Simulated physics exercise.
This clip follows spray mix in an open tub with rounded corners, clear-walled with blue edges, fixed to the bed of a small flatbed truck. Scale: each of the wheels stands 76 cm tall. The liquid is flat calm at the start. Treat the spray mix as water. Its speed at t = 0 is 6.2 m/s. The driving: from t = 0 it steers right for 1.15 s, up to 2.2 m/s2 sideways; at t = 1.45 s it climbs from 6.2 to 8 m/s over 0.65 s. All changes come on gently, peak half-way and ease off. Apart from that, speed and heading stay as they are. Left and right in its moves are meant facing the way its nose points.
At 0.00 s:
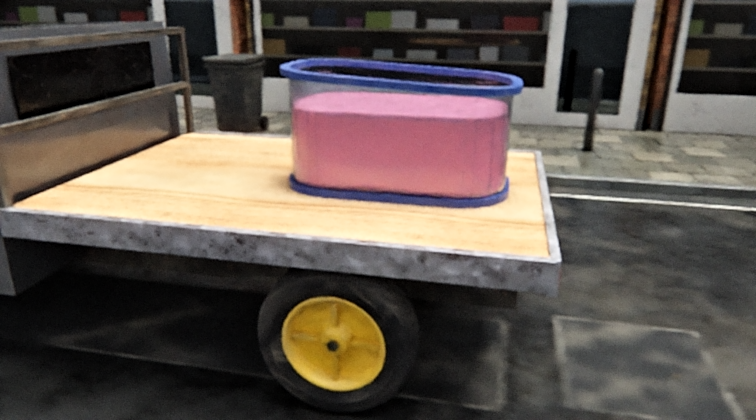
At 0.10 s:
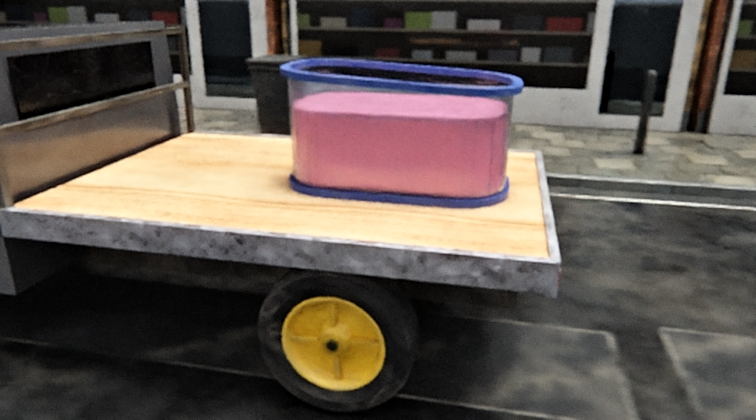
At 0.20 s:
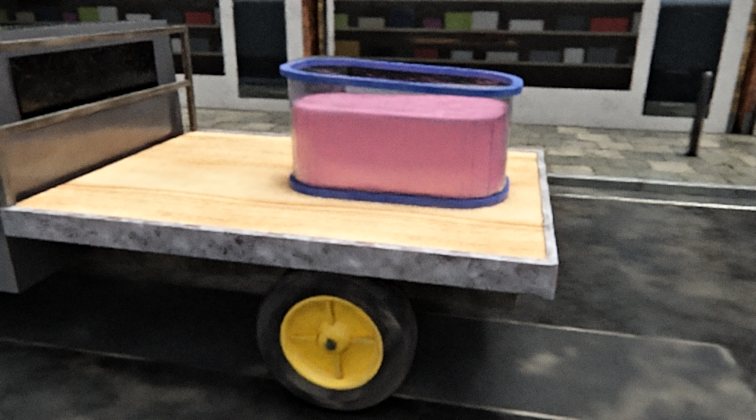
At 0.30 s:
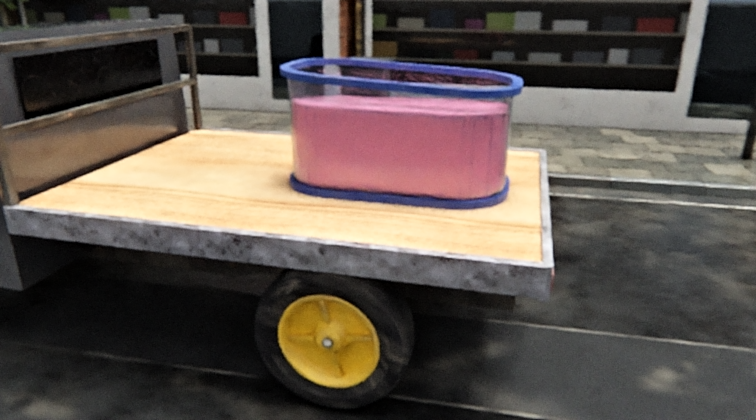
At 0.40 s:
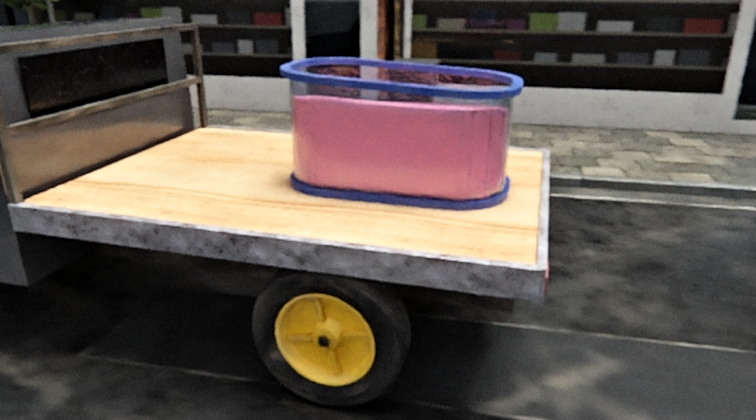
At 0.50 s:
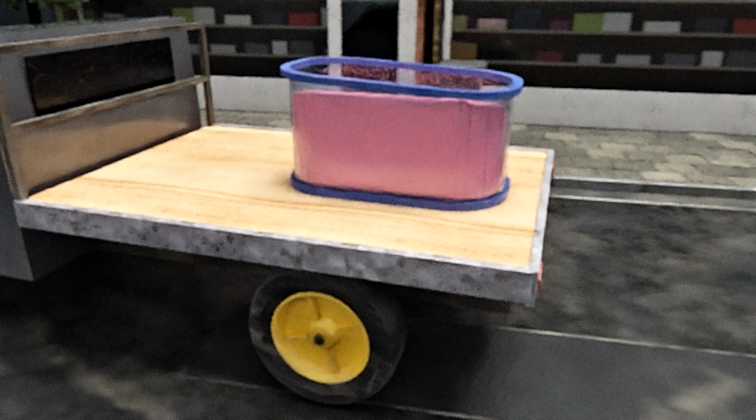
At first, a flatbed truck carries a clear, blue-edged tub of pink liquid along a street, the surface lying level as shopfronts slide rightward behind it. Then the truck begins turning, its front swinging slightly away, and the liquid gradually climbs towards the near side of the tub.
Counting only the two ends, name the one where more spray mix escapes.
More leaves at the right one.
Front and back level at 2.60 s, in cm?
Front 60 cm, back 30 cm.
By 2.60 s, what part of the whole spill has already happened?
About 70 per cent.
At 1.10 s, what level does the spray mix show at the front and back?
About 42 cm in front and 40 cm behind.
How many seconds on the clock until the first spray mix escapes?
Near 2.1 s.
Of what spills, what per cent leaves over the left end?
Some 0 per cent of it.
Then, 1.10 s in, the surface is 41 cm up at the front and 40 cm at the back; nothing has left.
Then, 1.80 s in, the surface is 27 cm up at the front and 57 cm at the back; nothing has left.
Then, 2.60 s in, the surface is 59 cm up at the front and 30 cm at the back; 9 per cent is out, over the right end, a little elsewhere.
Then, 5.09 s in, 12 per cent is out, over the right end, a little elsewhere; the left end has passed 0 per cent and the right end 11.
